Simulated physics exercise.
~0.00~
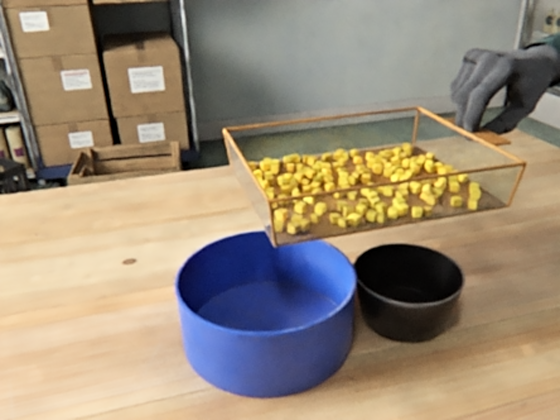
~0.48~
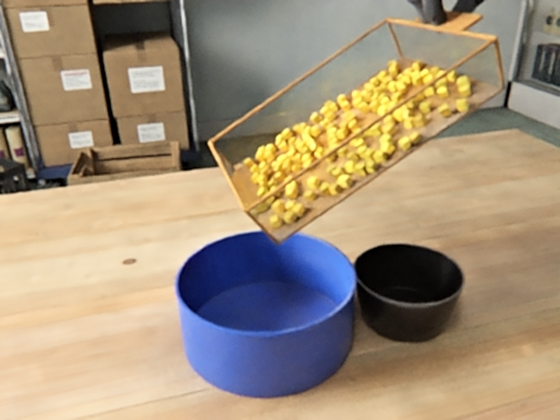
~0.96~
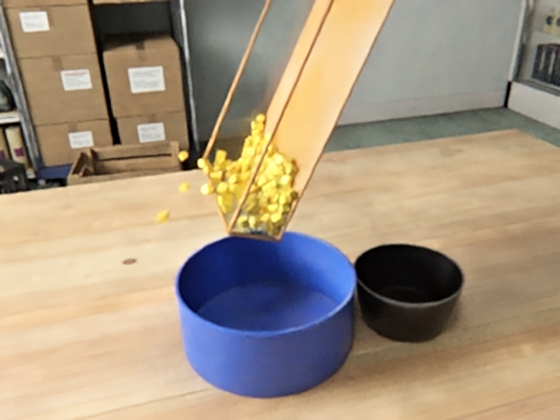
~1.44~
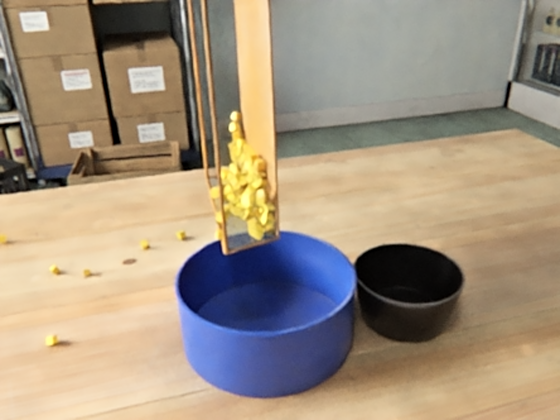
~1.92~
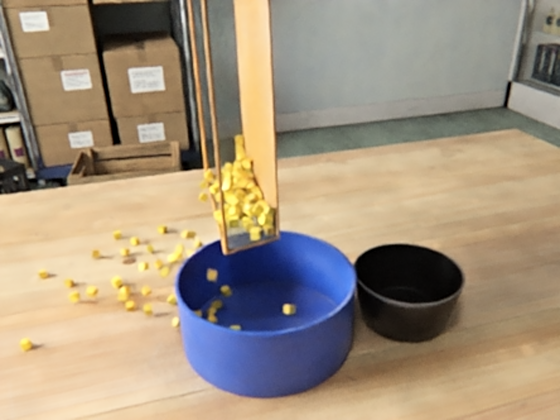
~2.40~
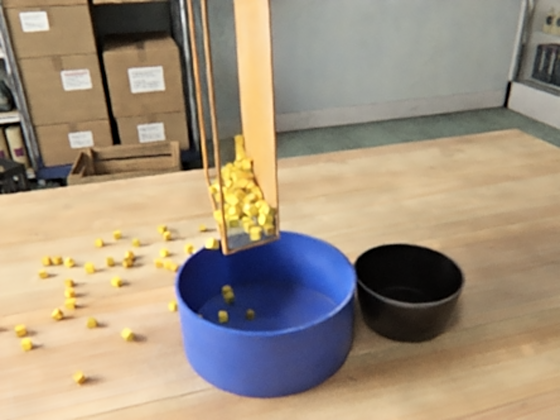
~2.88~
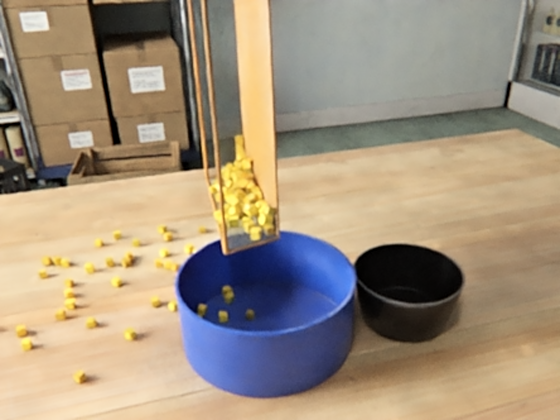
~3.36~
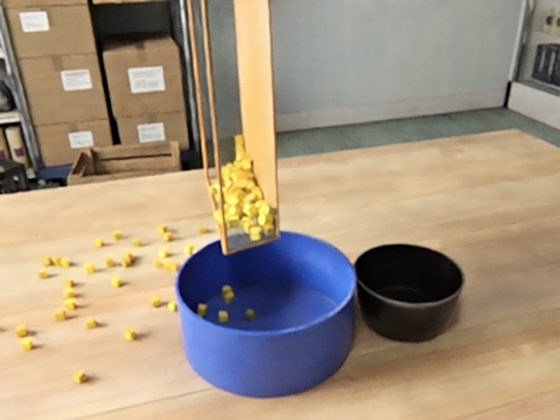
At first, a gloved hand holds a clear-sided tray of small yellow cubes above a wooden table, where a blue pot stands beside a smaller black dish. The tray lifts and tips down to the left, and the cubes slide toward its lower end. As it grows steeper, a few cubes spill out to the left and land on the table. The tray comes to rest upright over the blue pot while more cubes tumble out, some into the pot and many across the tabletop. Finally everything is still, with most cubes heaped in the tray's lower end and the black dish empty.
